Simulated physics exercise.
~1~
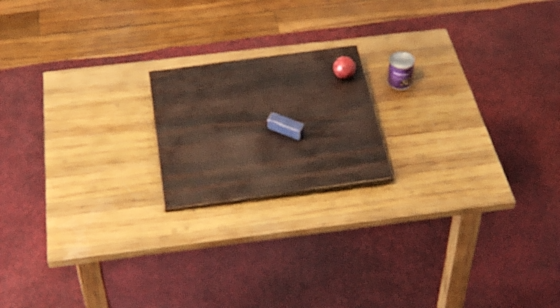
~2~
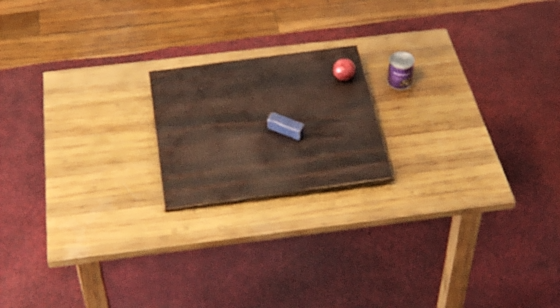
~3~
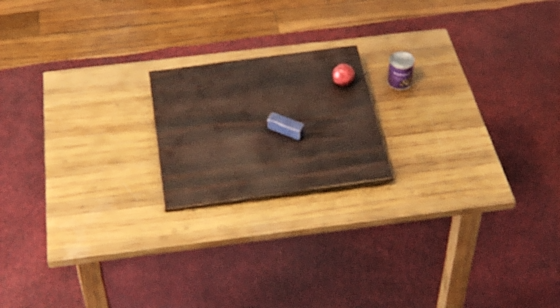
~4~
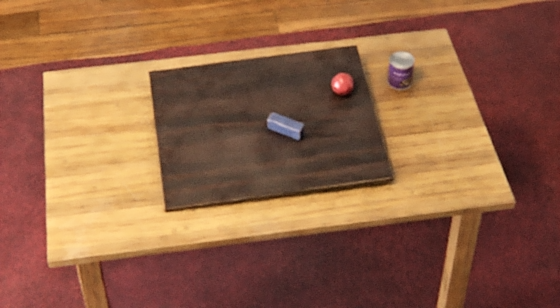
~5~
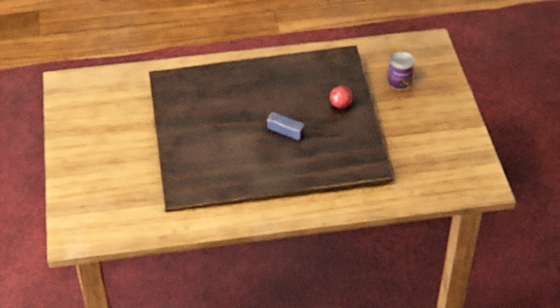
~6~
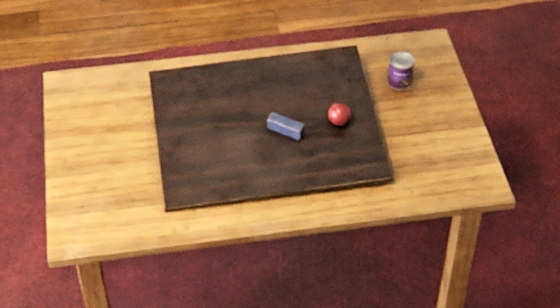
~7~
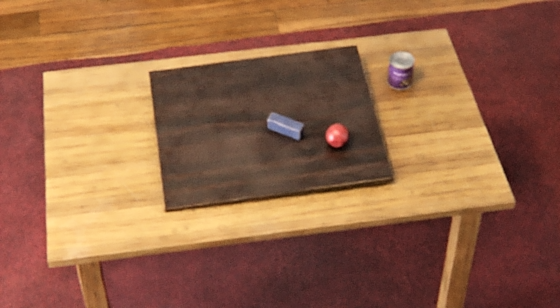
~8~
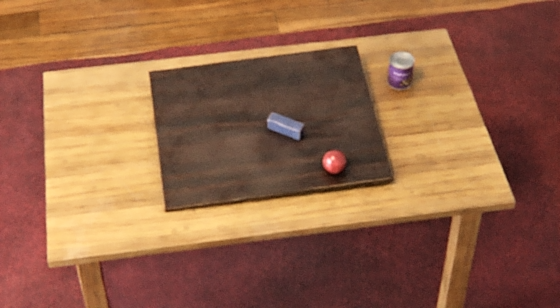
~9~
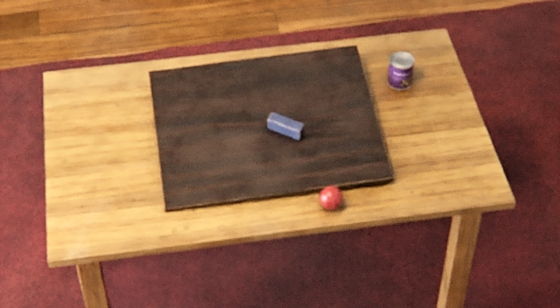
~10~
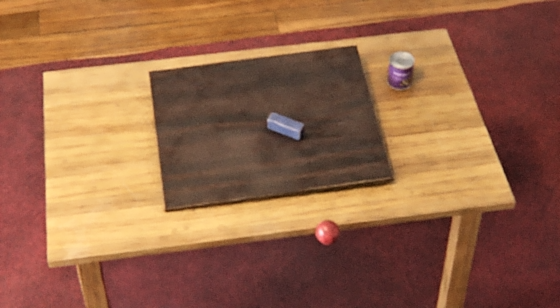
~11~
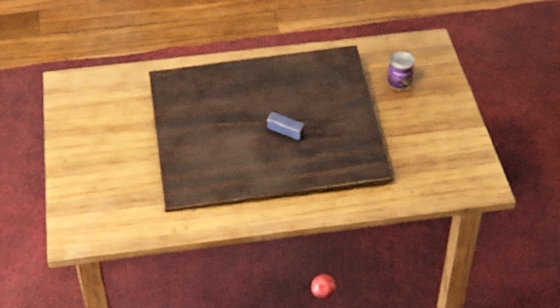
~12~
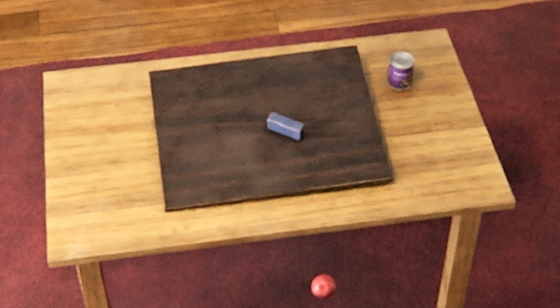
A wooden table held a dark, wide board with a small blue block on it and a purple tin beside it, while a red apple rolled down the board, slipped past the block, dropped over the table's near edge and ended up below it.
